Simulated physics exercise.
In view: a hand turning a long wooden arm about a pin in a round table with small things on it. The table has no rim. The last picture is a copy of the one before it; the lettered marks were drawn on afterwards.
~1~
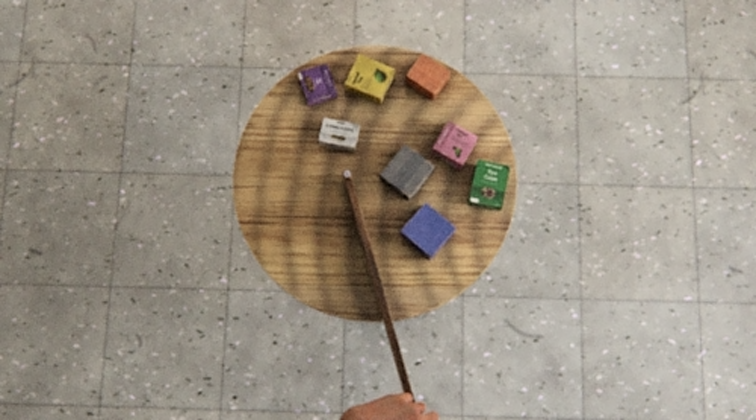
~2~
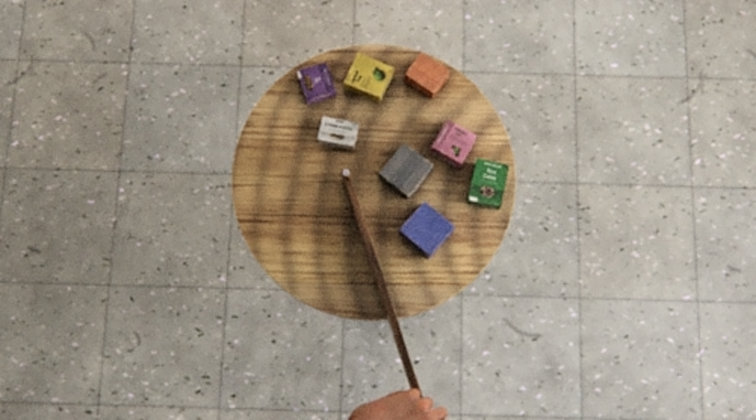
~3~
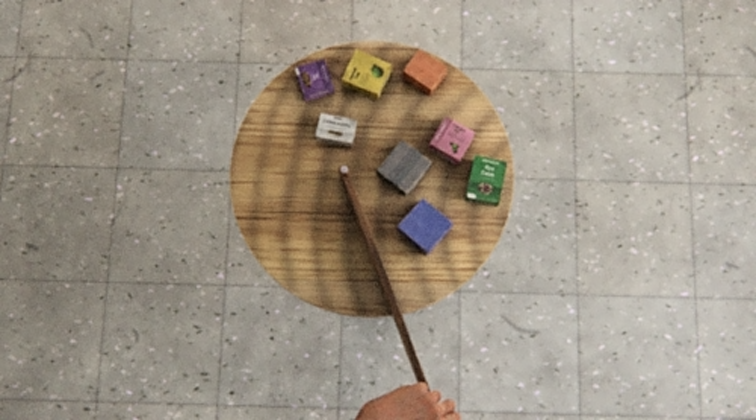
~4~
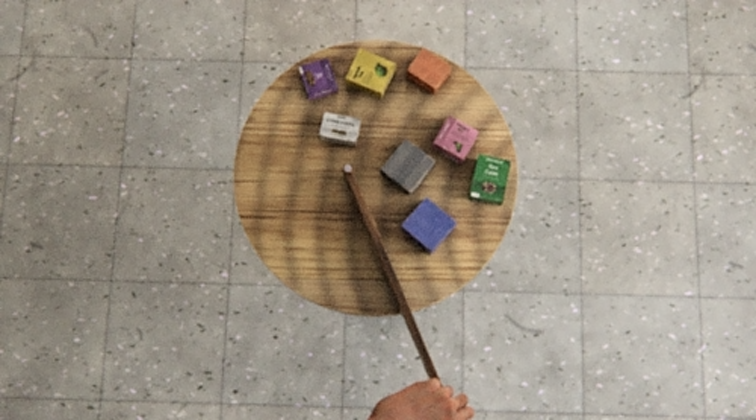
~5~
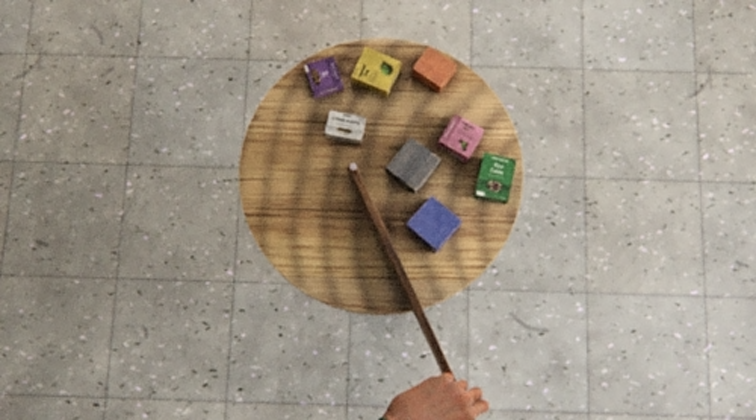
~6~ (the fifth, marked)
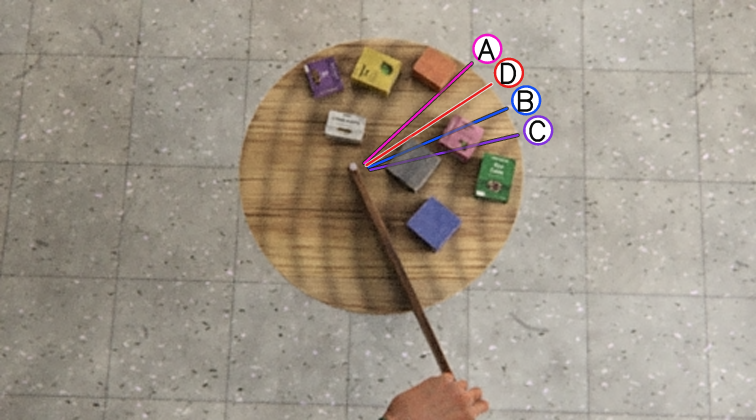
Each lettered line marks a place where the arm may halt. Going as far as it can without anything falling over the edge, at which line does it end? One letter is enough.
As far as mark B.
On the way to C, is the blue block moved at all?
By then, yes.
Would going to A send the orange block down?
Yes.
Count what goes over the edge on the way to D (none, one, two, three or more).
In all, one.
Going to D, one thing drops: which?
The orange block goes over.
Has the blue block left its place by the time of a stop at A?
By then, yes.
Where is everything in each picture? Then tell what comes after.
In the first picture, pink box (455, 146); orange block (428, 77); white packet (339, 135).
In the second picture, arm (375, 264); grey box (406, 172).
In the third picture, arm (377, 260); blue block (425, 227).
In the fourth picture, arm (384, 258); purple packet (318, 79).
In the fifth picture, arm (393, 254); orange block (434, 70); white packet (345, 128); grey box (413, 166).
On the copy, A at (419, 113); B at (438, 138); C at (444, 153); D at (429, 124).
On B. First, arm (432, 221); blue block (444, 205); orange block (434, 70).
Then, arm (447, 172); green packet (494, 152); pink box (460, 119).
Finally, arm (439, 134); orange block (427, 47); green packet (478, 96); nothing has fallen.
By contrast, A drops the green packet and orange block; C is safe but short; D drops the orange block.
